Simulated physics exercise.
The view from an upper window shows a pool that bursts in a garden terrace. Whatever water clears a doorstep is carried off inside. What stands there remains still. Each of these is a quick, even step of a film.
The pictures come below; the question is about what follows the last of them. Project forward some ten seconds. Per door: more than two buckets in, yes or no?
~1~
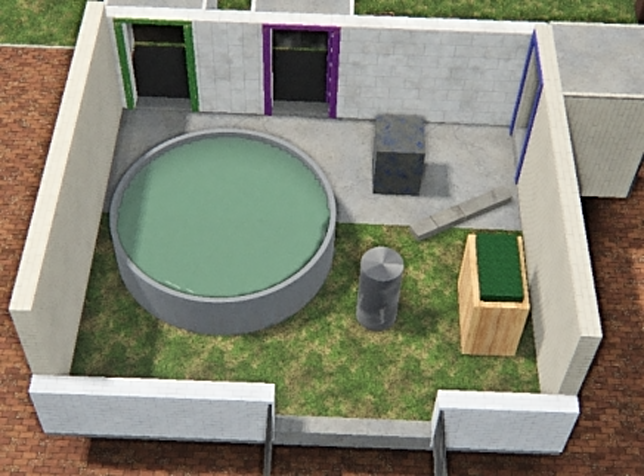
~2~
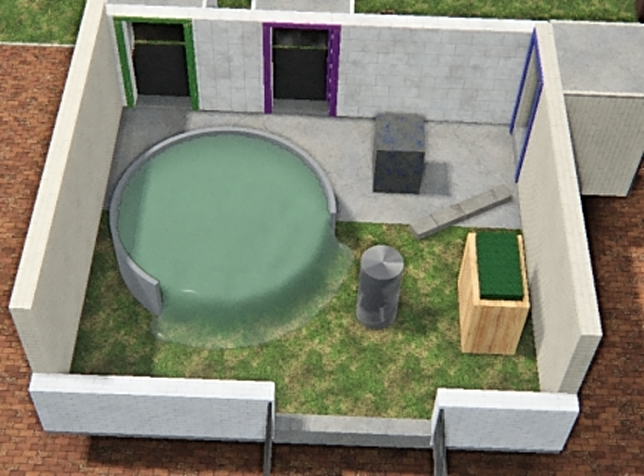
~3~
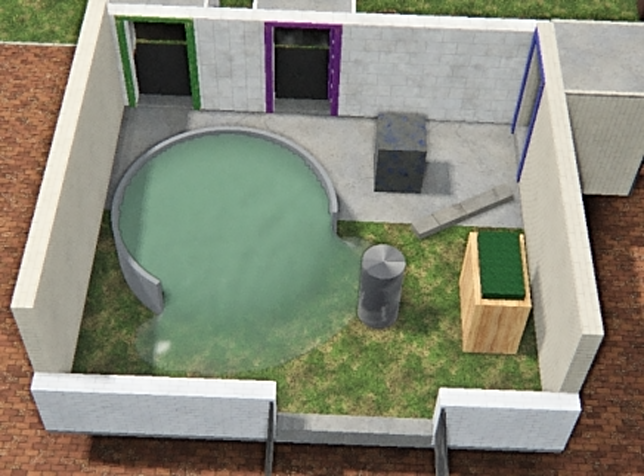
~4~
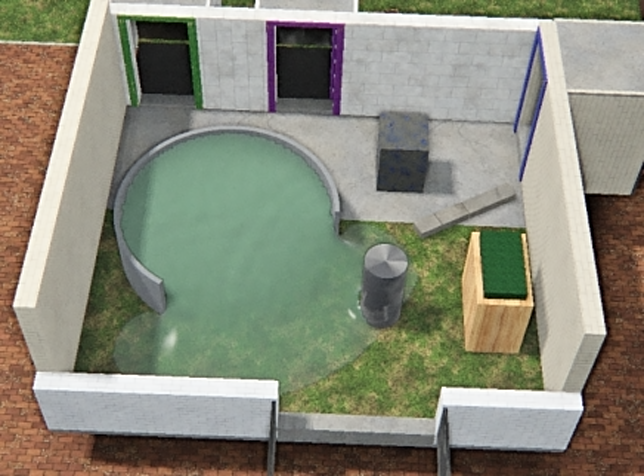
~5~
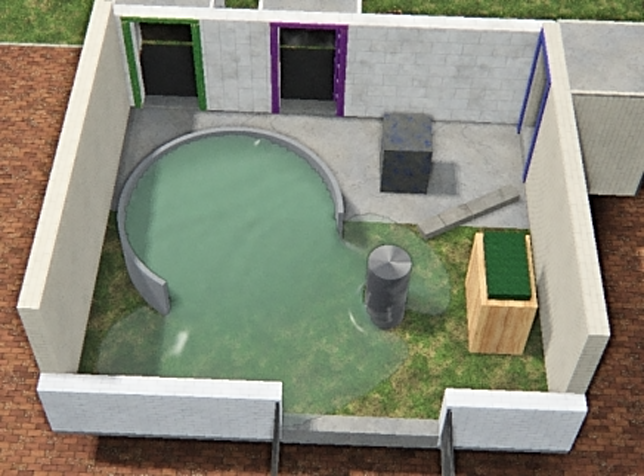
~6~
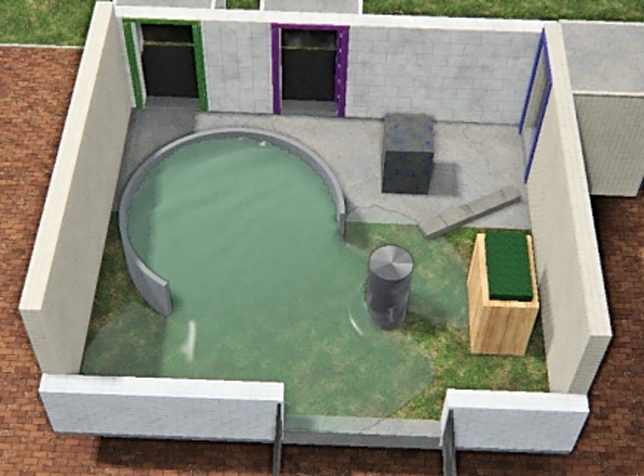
Purple door no, blue door no, green door yes.
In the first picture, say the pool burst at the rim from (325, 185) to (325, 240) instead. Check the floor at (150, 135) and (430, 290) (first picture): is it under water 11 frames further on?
Point one not reached; point two reached.
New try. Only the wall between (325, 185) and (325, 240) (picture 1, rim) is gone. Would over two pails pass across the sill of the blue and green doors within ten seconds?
In short: Blue exceeds the limit, green exceeds the limit.
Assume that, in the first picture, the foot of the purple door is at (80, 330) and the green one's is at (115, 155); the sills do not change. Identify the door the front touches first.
The flood hits the one in purple before any other door.
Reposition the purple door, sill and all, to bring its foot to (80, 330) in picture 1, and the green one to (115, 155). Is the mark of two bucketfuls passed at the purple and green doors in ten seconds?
I'd say the purple door beats the mark and the green door remains short of it.
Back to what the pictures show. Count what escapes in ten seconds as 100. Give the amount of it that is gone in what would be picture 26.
It should be close to 50 percent by then.
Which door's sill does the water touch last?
The purple-painted one.
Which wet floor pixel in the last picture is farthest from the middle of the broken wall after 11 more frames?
Somewhere near (524, 170).
A moment on, water covers 45 % of the floor; the purple door not reached, the blue door not reached, the green door not reached.
Next, water covers 55 % of the floor; the purple door not reached, the blue door not reached, the green door not reached.
Then, water covers 70 % of the floor; the purple door not reached, the blue door wet at the sill, nothing in, the green door not reached.
Later, water covers 90 % of the floor; the purple door wet at the sill, nothing in, the blue door wet at the sill, nothing in, the green door over two buckets in.
In the end, water covers 95 % of the floor; the purple door under two buckets in, the blue door wet at the sill, nothing in, the green door over two buckets in.
